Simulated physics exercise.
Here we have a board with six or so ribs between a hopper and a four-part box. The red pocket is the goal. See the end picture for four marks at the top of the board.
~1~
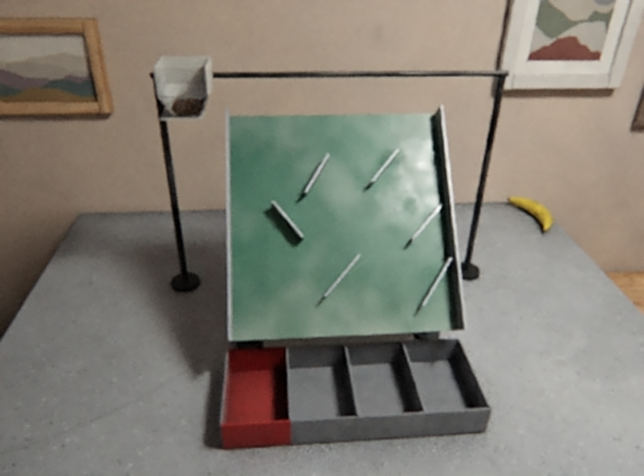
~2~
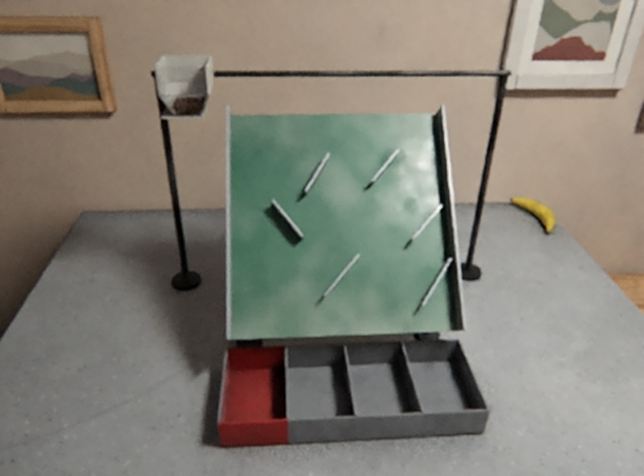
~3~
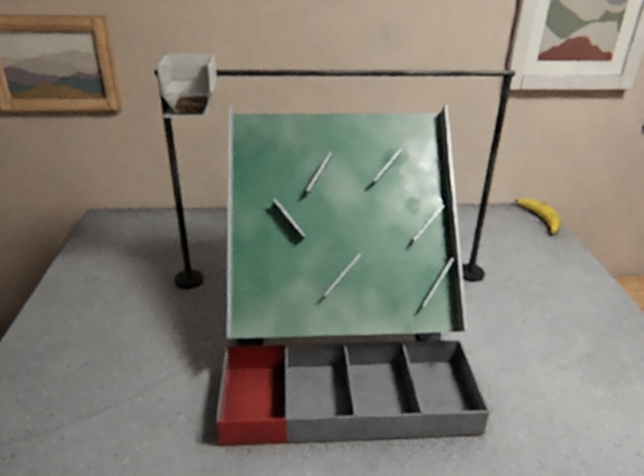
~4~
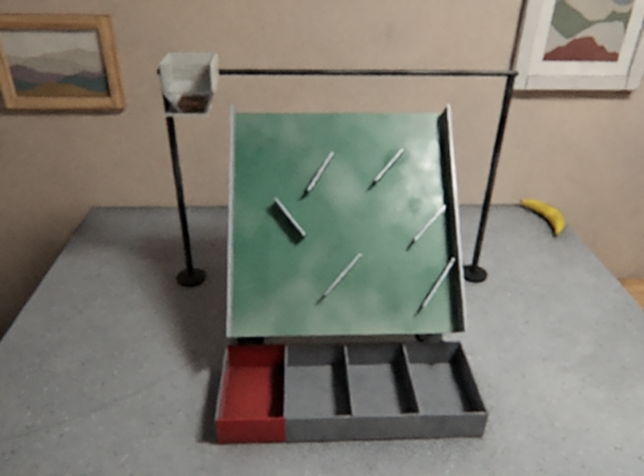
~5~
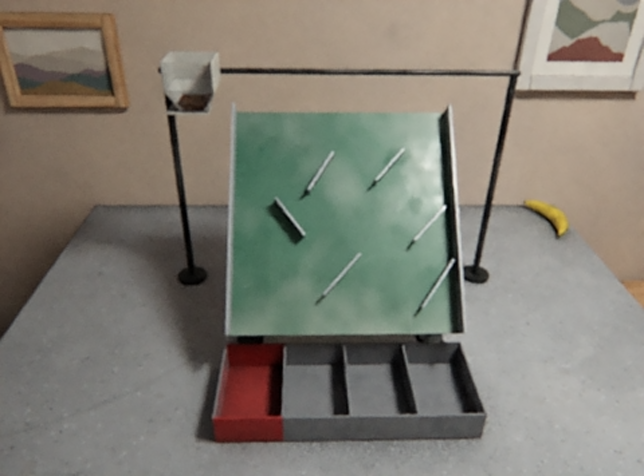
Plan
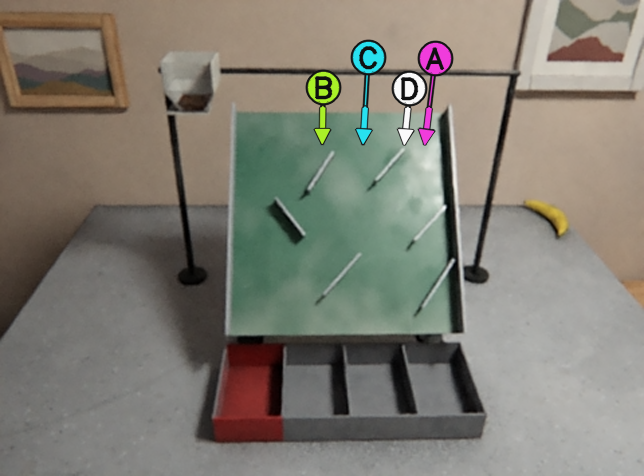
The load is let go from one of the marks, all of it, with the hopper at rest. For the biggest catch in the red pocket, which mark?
It is C.
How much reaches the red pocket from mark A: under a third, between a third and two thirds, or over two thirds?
Under a third.
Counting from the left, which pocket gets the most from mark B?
The second from the left.
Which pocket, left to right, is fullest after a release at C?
The first.
On the marked copy, mark A meets the board at (425, 139); mark B meets the board at (322, 138); mark C meets the board at (363, 138); mark D meets the board at (404, 138).
With A, just a few in the red pocket, almost all in other pockets, just a few outside the box.
With B, roughly a third in the red pocket, roughly two thirds in other pockets.
With C, roughly two thirds in the red pocket, roughly a third in other pockets, just a few outside the box.
With D, roughly a quarter in the red pocket, roughly two thirds in other pockets, about a tenth outside the box.
